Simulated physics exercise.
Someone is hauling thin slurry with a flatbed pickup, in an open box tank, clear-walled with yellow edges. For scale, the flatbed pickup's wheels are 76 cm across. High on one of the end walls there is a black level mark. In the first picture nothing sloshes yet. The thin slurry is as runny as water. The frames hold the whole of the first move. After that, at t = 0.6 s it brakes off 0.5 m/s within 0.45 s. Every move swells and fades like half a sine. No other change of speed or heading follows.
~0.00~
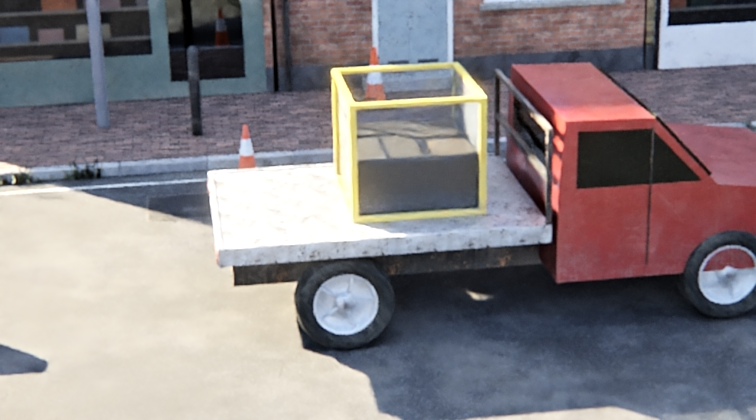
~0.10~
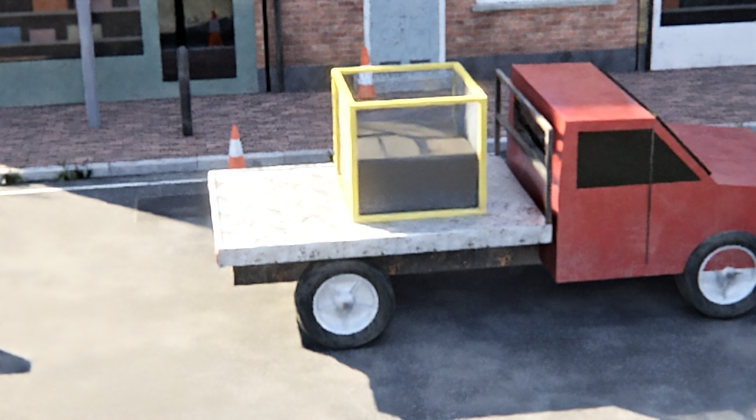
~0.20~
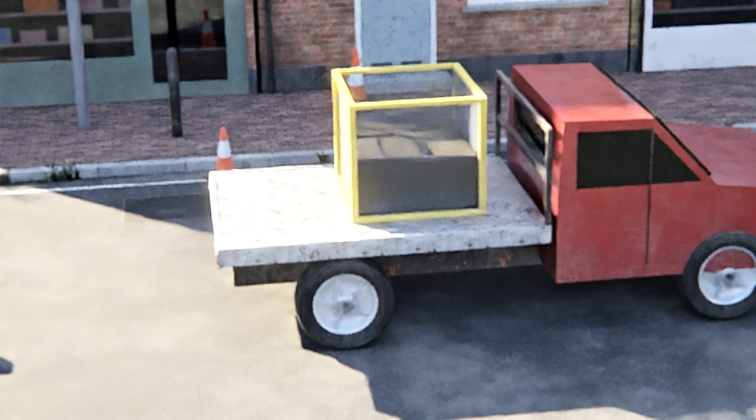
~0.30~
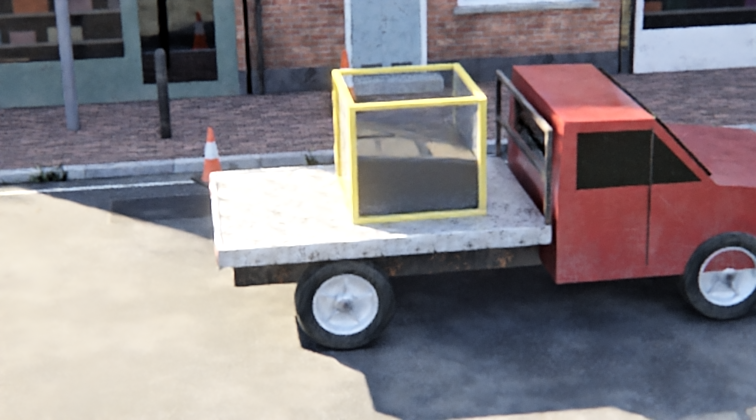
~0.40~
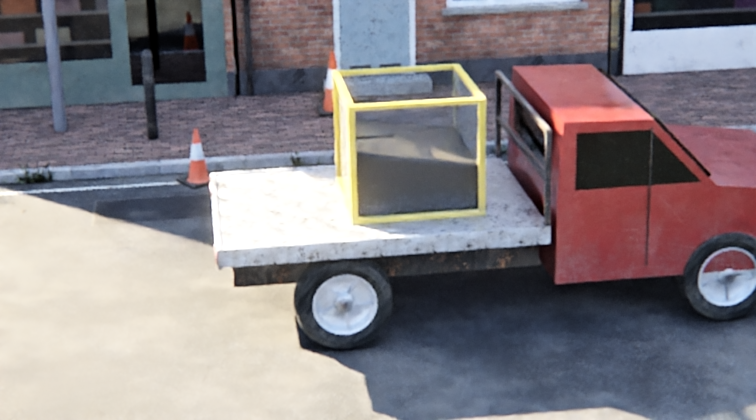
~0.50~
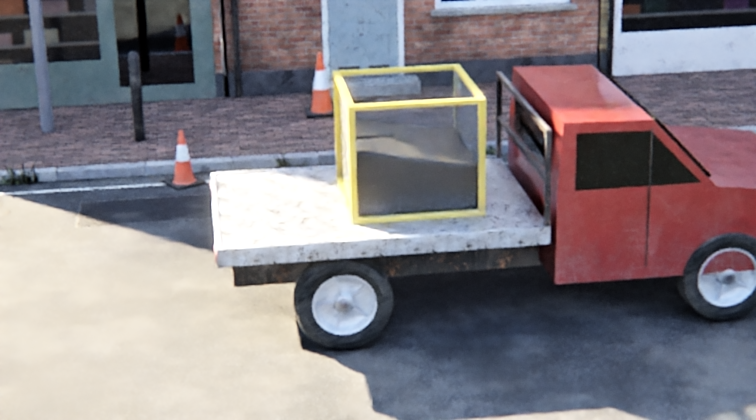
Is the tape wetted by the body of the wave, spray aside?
The wave reaches the line.
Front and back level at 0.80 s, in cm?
Front 46 cm, back 44 cm.
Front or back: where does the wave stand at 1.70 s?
At the back.
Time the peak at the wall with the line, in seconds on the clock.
At about 1.7 s.
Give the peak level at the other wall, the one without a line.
It peaks near 69 cm.
By 0.80 s the surface is 46 cm up at the front and 43 cm at the back; nothing has left.
By 1.25 s the surface is 56 cm up at the front and 35 cm at the back; nothing has left.
By 1.70 s the surface is 33 cm up at the front and 67 cm at the back; nothing has left.
By 4.03 s the waves are smaller; the highest at the back wall was 69 cm, at 1.70 s, against a line at 64 cm.
